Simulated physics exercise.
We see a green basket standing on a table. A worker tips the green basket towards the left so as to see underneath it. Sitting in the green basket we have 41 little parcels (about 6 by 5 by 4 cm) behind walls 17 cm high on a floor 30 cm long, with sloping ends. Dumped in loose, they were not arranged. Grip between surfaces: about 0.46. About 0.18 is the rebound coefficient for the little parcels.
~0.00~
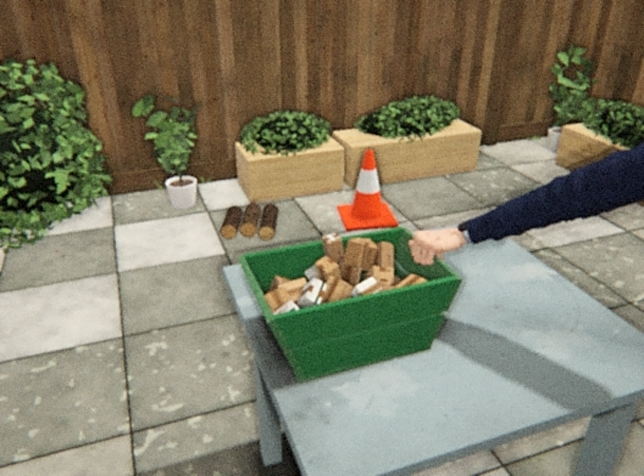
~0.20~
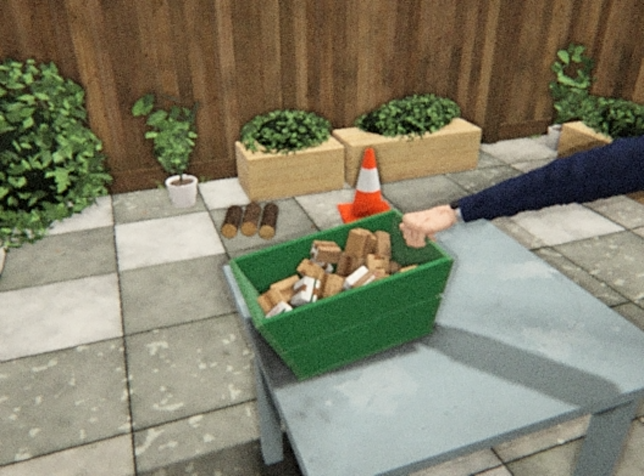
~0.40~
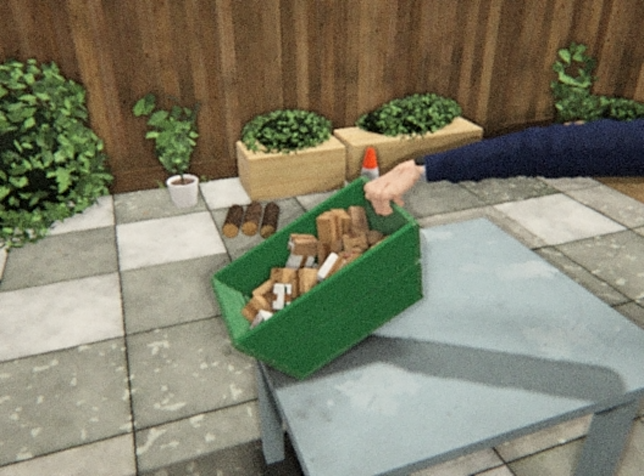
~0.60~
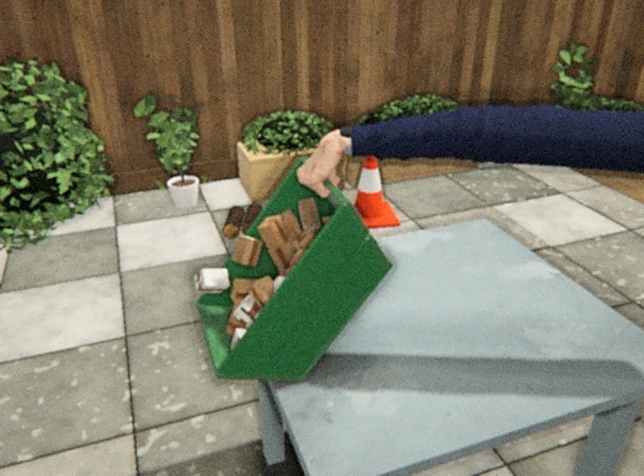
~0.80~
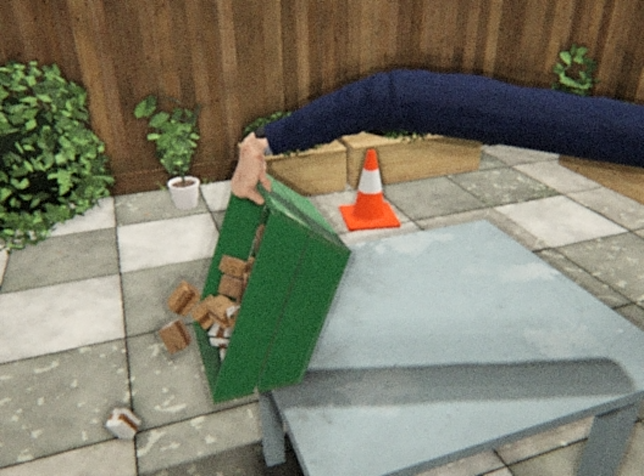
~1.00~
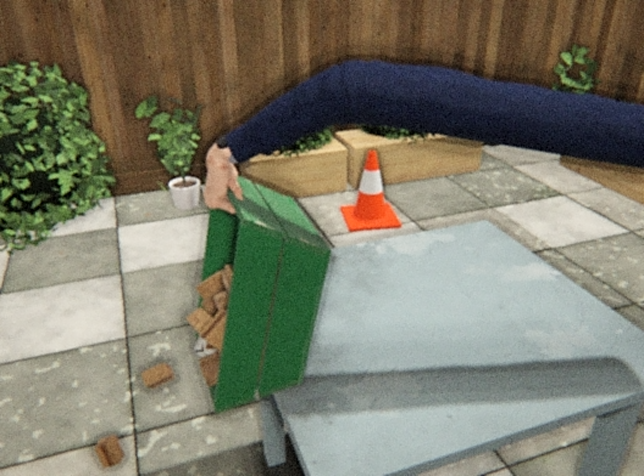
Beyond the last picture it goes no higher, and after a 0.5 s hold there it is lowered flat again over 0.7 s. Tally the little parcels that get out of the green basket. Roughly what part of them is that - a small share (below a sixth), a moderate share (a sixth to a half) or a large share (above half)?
It is a moderate share, a sixth to a half.
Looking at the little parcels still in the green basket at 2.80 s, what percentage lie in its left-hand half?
I'd put it at around 90 percent.
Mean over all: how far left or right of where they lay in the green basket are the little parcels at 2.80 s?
About 30 cm to the left.
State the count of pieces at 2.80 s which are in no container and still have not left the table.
About 0 of them.
After 1.29 s, tilt 78°; green basket 31 in, 10 out.
After 1.65 s, tilt 69°; green basket 26 in, 15 out.
After 2.15 s, tilt 1°; green basket 25 in, 16 out.
When it is over (at 2.80 s), green basket 25 in, 16 out. Asked share, 16 of 41, 39 per cent.
